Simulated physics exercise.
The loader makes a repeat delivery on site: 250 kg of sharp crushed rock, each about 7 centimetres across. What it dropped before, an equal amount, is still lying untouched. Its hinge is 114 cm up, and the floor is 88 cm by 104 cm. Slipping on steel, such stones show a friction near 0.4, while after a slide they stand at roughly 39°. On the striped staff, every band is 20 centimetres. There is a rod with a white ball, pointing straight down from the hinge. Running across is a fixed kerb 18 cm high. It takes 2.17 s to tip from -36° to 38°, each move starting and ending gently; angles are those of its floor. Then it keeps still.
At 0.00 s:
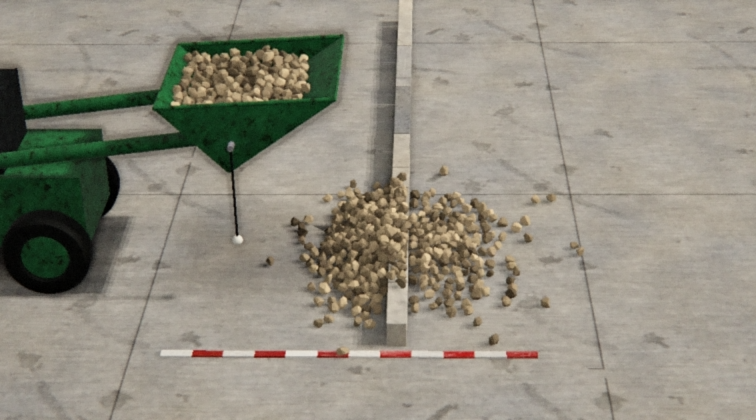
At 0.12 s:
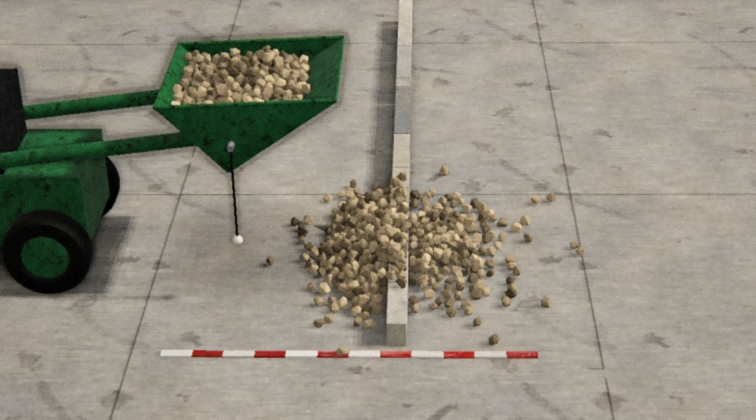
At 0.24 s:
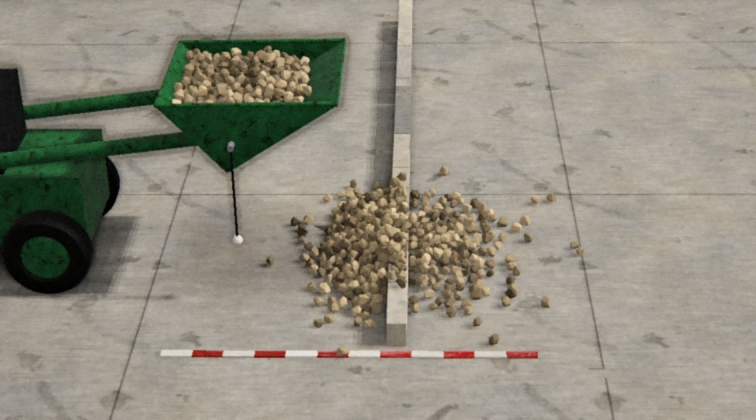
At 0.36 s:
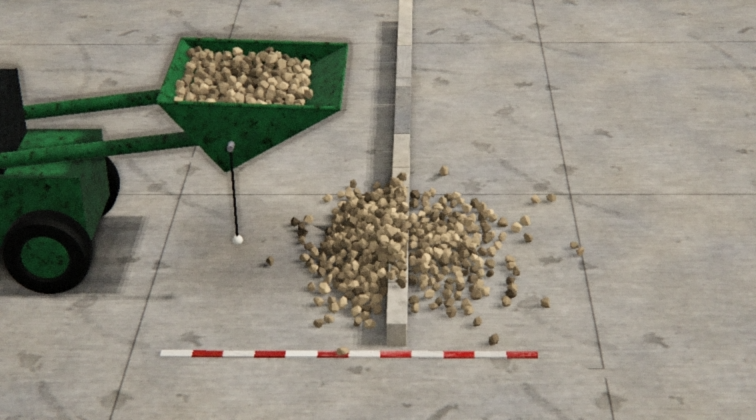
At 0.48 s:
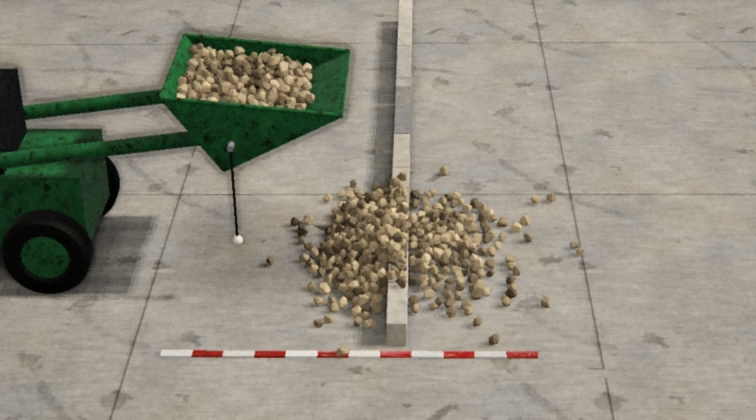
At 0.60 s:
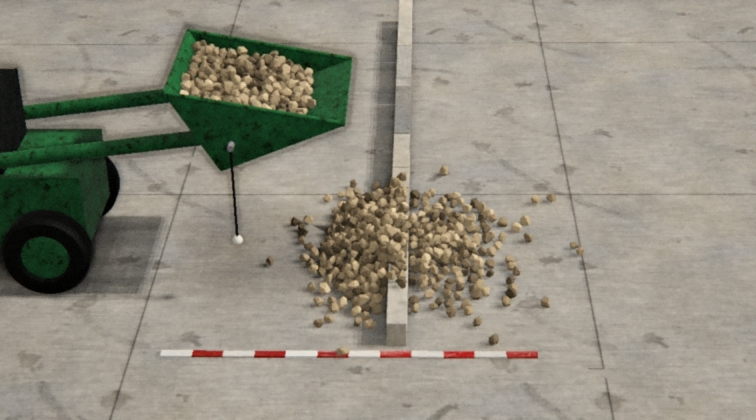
A green loader bucket full of tan stones slowly tilting down at its right side, beside a still stone pile straddling a kerb.
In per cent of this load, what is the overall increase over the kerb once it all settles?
5 out of 100, about.
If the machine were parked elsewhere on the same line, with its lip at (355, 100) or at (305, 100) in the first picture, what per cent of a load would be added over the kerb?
Roughly 20 and 0 per cent, in that order.
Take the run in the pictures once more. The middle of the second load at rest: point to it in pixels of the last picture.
Middle: Approx. (350, 237) px.
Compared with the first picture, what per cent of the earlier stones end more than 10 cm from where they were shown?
The answer is about 5 per cent.
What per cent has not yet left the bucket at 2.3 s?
It still holds about 35 per cent.
After 1.6 s the floor is at 27°; in per cent of one load, 100 in the bucket, 66 on this side of the kerb, 34 over the kerb; the foremost stones are at (544, 234).
After 2.3 s the floor is at 38°; in per cent of one load, 34 in the bucket, 132 on this side of the kerb, 35 over the kerb; the foremost stones are at (544, 234).
After 2.6 s the floor is at 38°; in per cent of one load, 3 in the bucket, 159 on this side of the kerb, 37 over the kerb; the foremost stones are at (544, 234).
After 5.1 s the floor is at 38°; in per cent of one load, 0 in the bucket, 161 on this side of the kerb, 39 over the kerb; the foremost stones are at (544, 234). Net gain over the kerb, 5.
